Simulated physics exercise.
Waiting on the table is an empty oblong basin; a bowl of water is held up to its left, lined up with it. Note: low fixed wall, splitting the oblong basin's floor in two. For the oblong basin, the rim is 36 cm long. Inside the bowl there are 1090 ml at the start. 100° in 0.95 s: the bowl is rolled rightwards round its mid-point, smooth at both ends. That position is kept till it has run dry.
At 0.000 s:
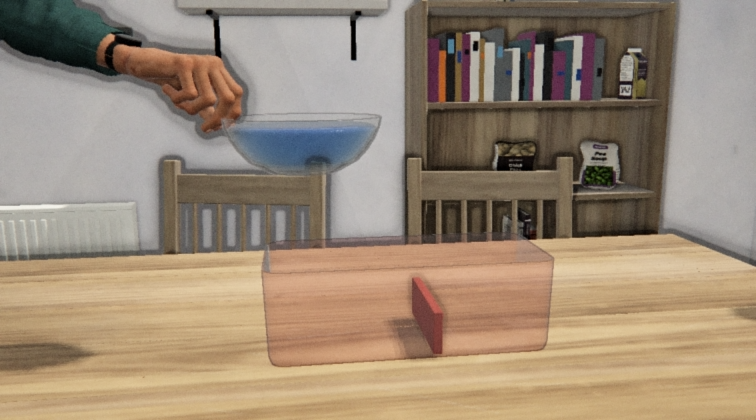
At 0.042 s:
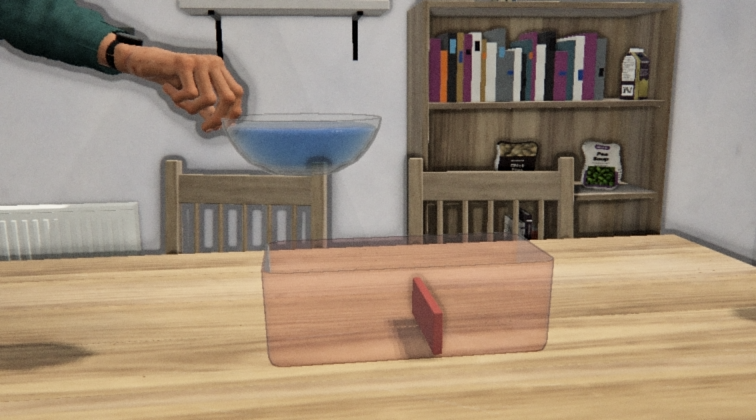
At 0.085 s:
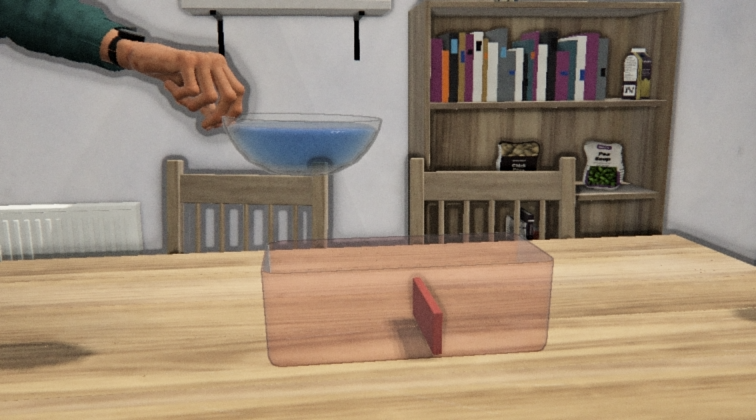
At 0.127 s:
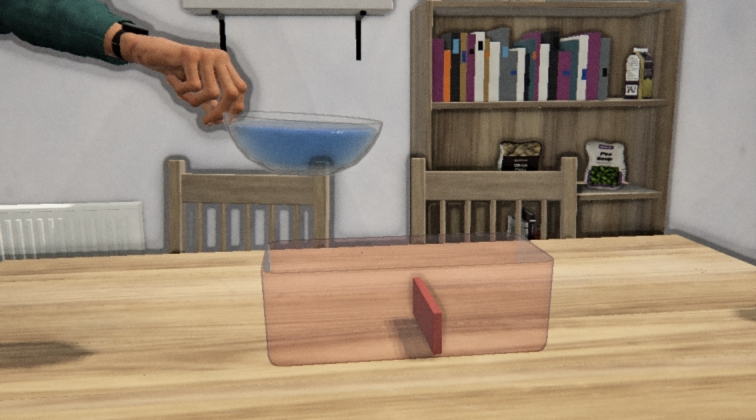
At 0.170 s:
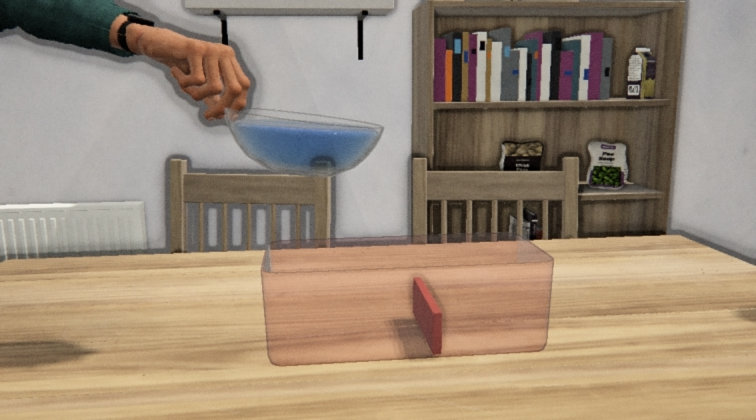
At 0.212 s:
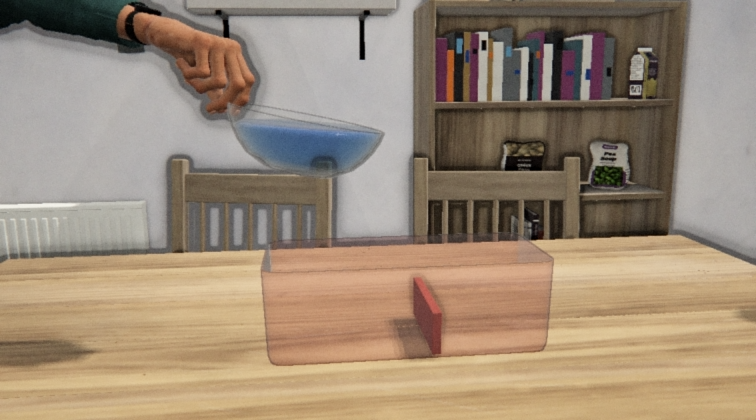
A hand slowly tilts a glass bowl of blue water rightwards above an empty oblong basin.
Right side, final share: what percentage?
47 per cent.
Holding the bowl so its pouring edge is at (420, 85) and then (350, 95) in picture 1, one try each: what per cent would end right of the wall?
Result: 75 per cent, then 15 per cent.
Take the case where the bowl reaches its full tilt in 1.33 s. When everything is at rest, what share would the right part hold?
Estimate: Close to 60 per cent.
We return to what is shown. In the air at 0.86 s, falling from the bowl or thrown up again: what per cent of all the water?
6 per cent, roughly.
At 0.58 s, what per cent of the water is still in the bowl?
26 %.
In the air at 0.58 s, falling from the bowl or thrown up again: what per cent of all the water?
It comes to roughly 48 per cent.
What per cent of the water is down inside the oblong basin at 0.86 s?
My estimate is about 90 percent.
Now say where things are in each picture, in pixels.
In the first picture, it leans 0°; its right rim is at (380, 117); the water meets the walls at (227, 127) and (376, 124); the oblong basin's rim runs from (265, 258) to (535, 246); the wall's top is at (426, 295).
In the second picture, it leans 0°; its right rim is at (380, 118); the water meets the walls at (227, 127) and (376, 125).
In the third picture, it leans 2°; its right rim is at (381, 120); the water meets the walls at (228, 125) and (376, 126).
In the fourth picture, it leans 4°; its right rim is at (382, 124); the water meets the walls at (229, 124) and (377, 128).
In the fifth picture, it leans 8°; its right rim is at (383, 128); the water meets the walls at (231, 122) and (379, 130).
In the sixth picture, it leans 12°; its right rim is at (383, 134); the water meets the walls at (235, 121) and (381, 131).
After 0.58 s the tilt is 67° and 26 per cent is still to pour, 4 is left of the wall and 22 right of it.
After 0.86 s the tilt is 98° and 0 per cent is still to pour, 44 is left of the wall and 46 right of it.
After 1.14 s the tilt is 100° and 0 per cent is still to pour, 46 is left of the wall and 47 right of it.
After 1.45 s the tilt is 100° and 0 per cent is still to pour, 46 is left of the wall and 47 right of it.
In the end 46 per cent lies left of the wall, 47 right of it and 7 outside.
